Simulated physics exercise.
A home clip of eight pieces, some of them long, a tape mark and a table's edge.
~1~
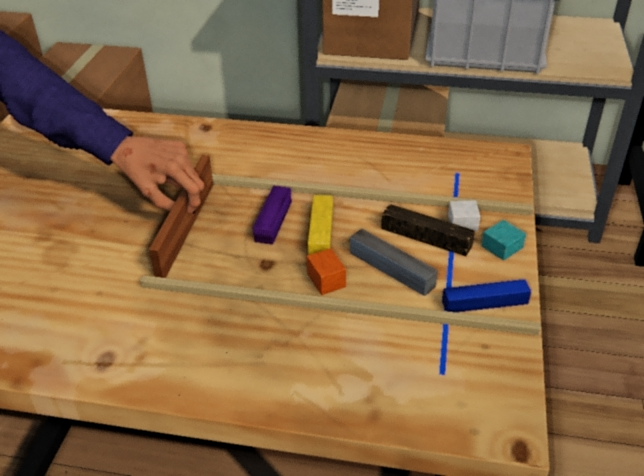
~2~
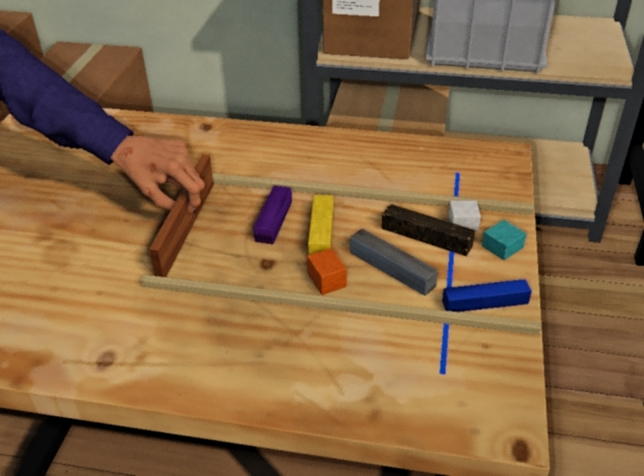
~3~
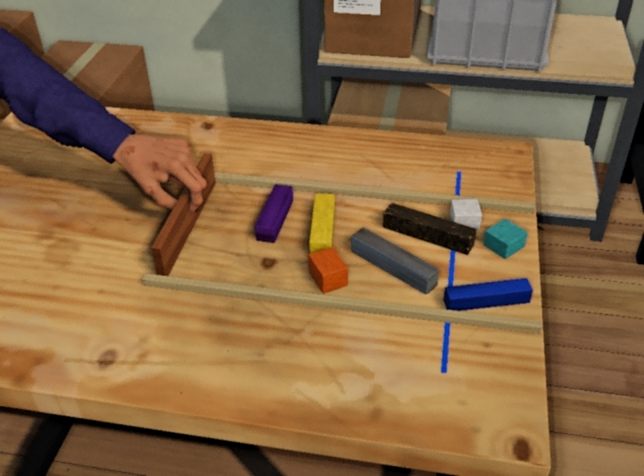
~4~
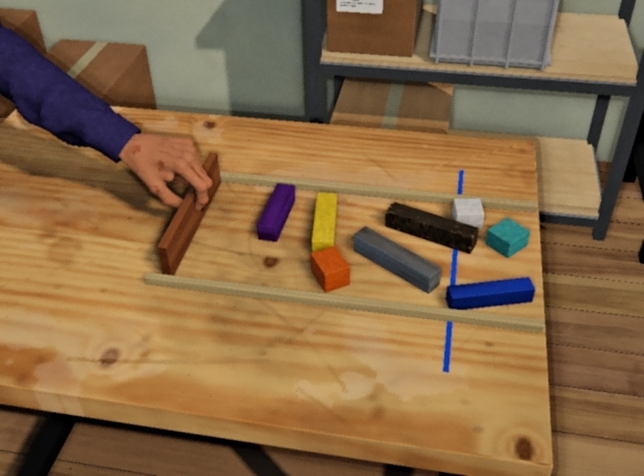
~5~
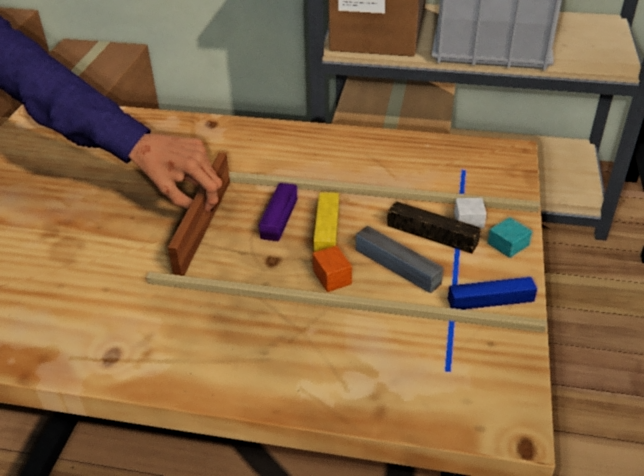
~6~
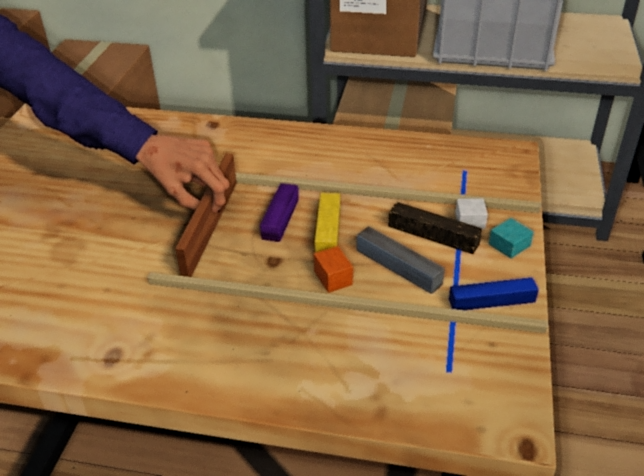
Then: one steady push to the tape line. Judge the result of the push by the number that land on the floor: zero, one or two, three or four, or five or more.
The number that land on the floor is one or two.
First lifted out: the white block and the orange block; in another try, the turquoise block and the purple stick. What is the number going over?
Result: 1, then 0.
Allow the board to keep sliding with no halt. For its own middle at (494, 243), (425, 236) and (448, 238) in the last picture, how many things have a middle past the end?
First 5, then 0, then 1.
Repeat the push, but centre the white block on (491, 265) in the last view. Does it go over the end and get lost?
It simply keeps its place on top.
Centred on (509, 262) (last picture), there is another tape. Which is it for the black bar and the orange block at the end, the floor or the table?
Outcome: Black bar goes missing, orange block is still present.
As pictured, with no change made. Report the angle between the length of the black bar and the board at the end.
About 30° out of line.
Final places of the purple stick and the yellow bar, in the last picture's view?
Near (470, 231) and (491, 240).
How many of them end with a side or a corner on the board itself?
It ends up touching 2.
Early on, none off yet; turquoise block at rest near (511, 238); blue stick at rest near (493, 294); white block at rest near (471, 214).
A while later, none off yet; turquoise block travelled a little near (525, 234); blue stick moving near (501, 301); white block travelled about its own width near (502, 213).
Finally, the number that fall off is one or two; lost, turquoise block.
